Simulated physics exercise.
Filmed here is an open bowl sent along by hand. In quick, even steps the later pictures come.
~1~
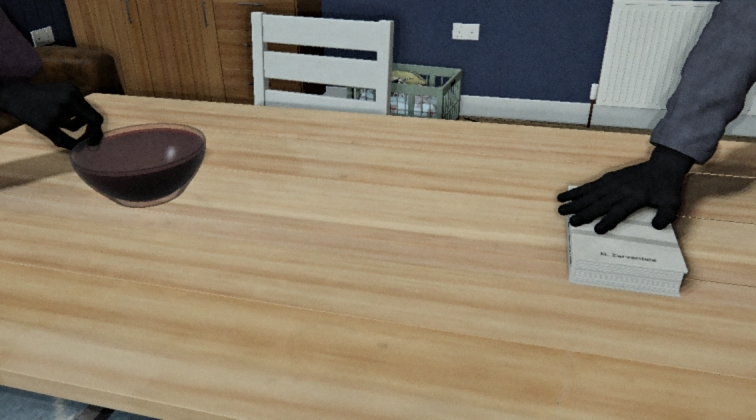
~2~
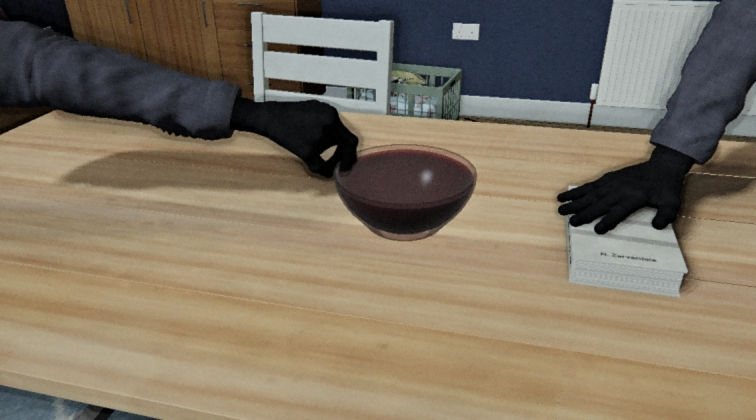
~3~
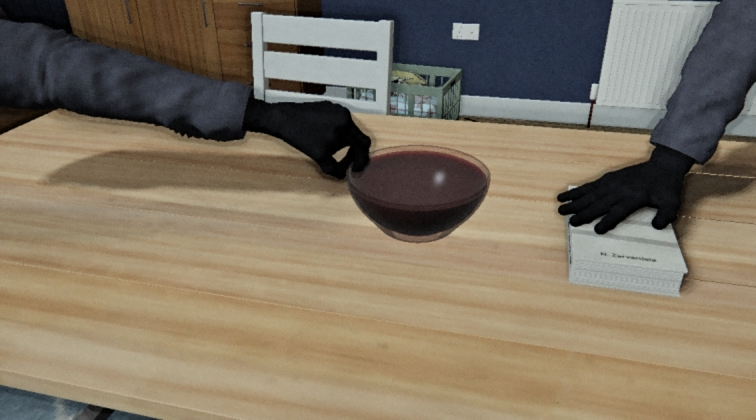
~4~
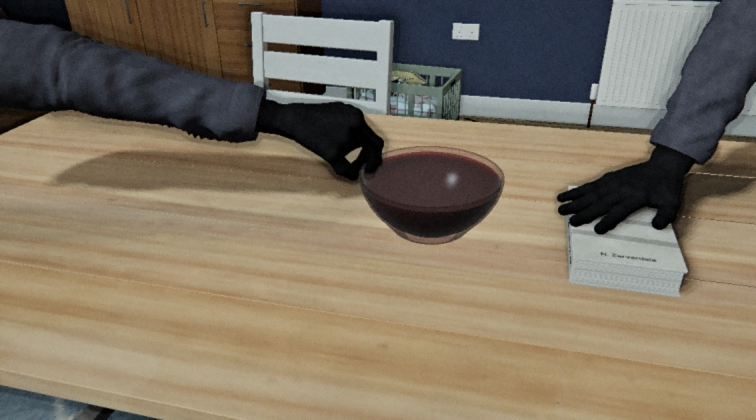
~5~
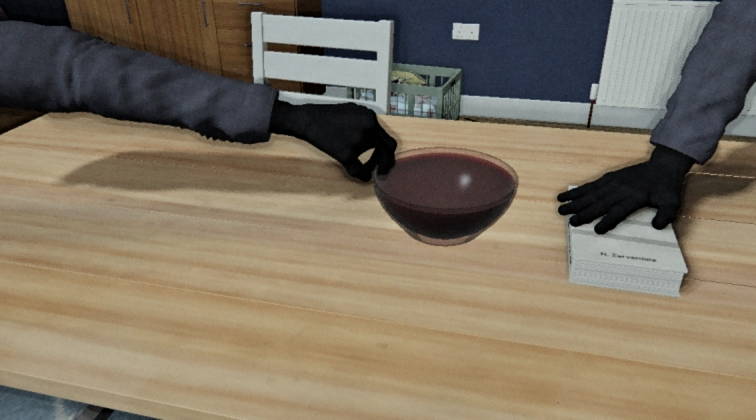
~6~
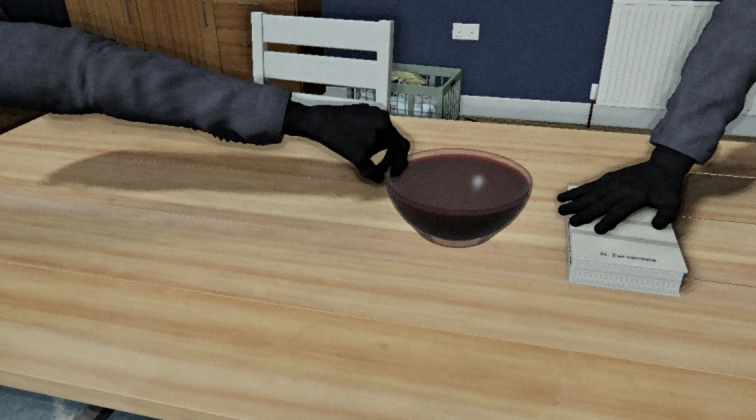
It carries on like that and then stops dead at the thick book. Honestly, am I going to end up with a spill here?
Yes, some goes over.
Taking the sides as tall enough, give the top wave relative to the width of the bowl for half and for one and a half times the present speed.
Roughly 5 per cent first, then roughly 20 per cent.
Next, the bowl meets the thick book.
After that, the grape juice surges up the wall; it has slopped over.
Finally, the bowl stands at the thick book; it has slopped over.
